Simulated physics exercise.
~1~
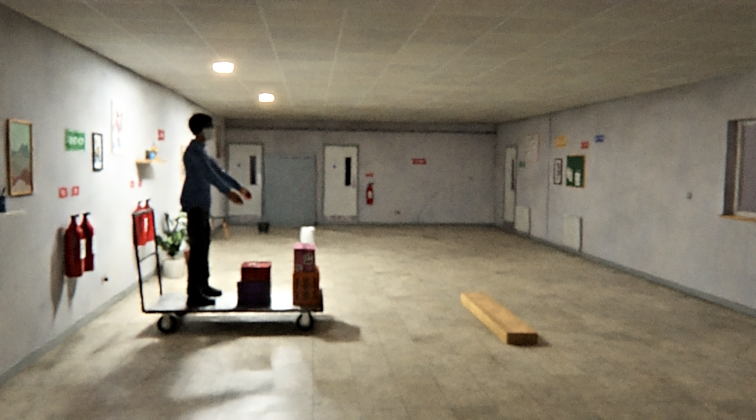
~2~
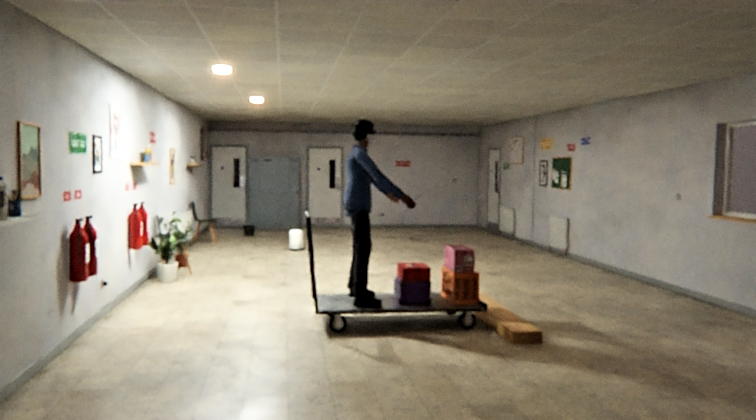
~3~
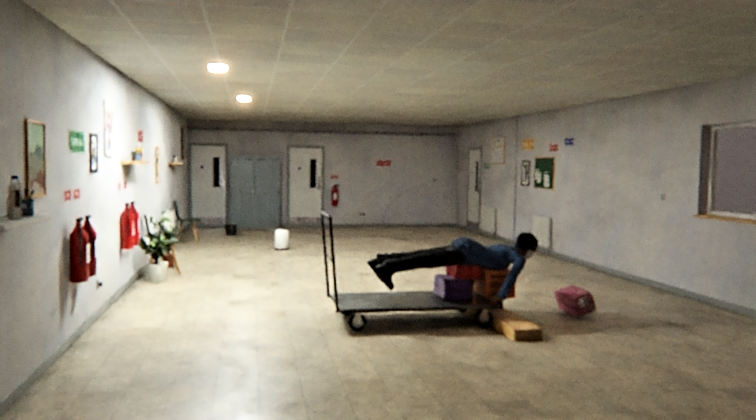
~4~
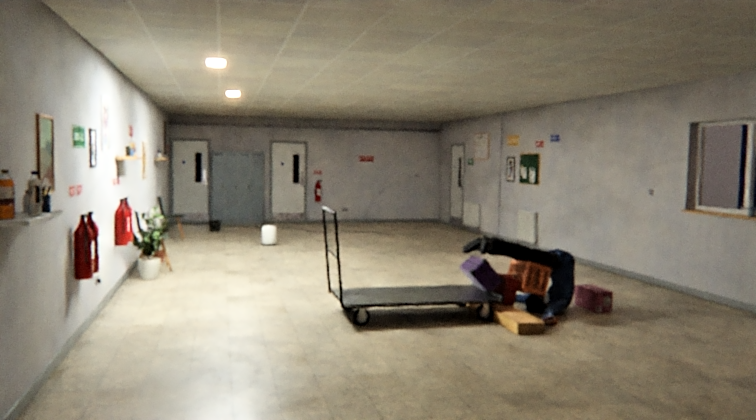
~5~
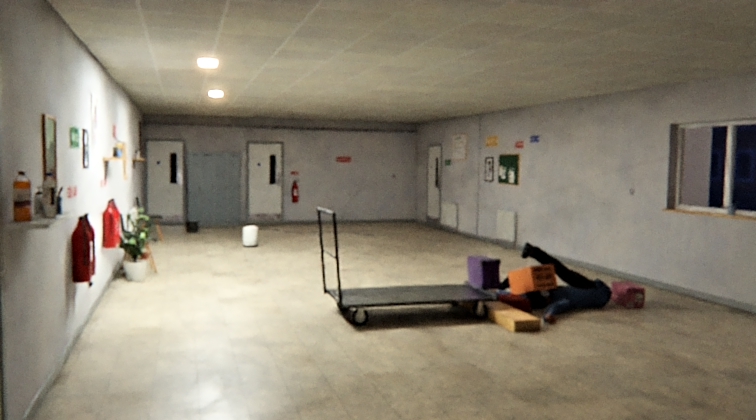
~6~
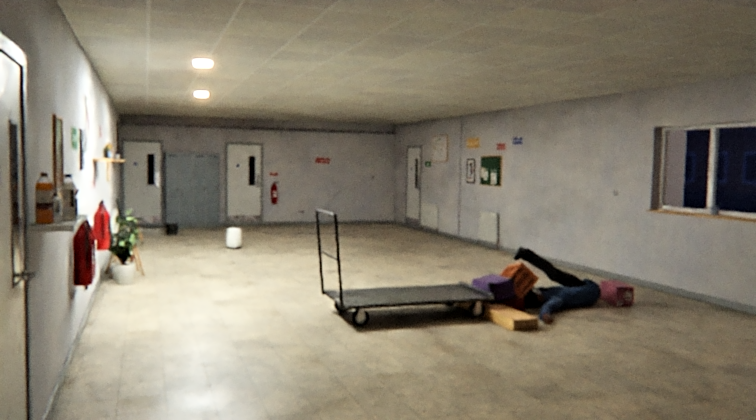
A wide, plain hall with grey walls and a tiled floor is seen from the side, the view drifting slightly, with fire extinguishers and a plant at left and a window at right. A dark-haired figure in a blue top stands with arms held forward on a flat cart, behind red, purple, orange and pink boxes. The cart rolls right toward a yellowish wooden kerb and stops against it. The figure pitches forward headfirst as the pink box flies ahead. Figure and boxes tumble off the front, ending heaped beyond the empty, upright cart.
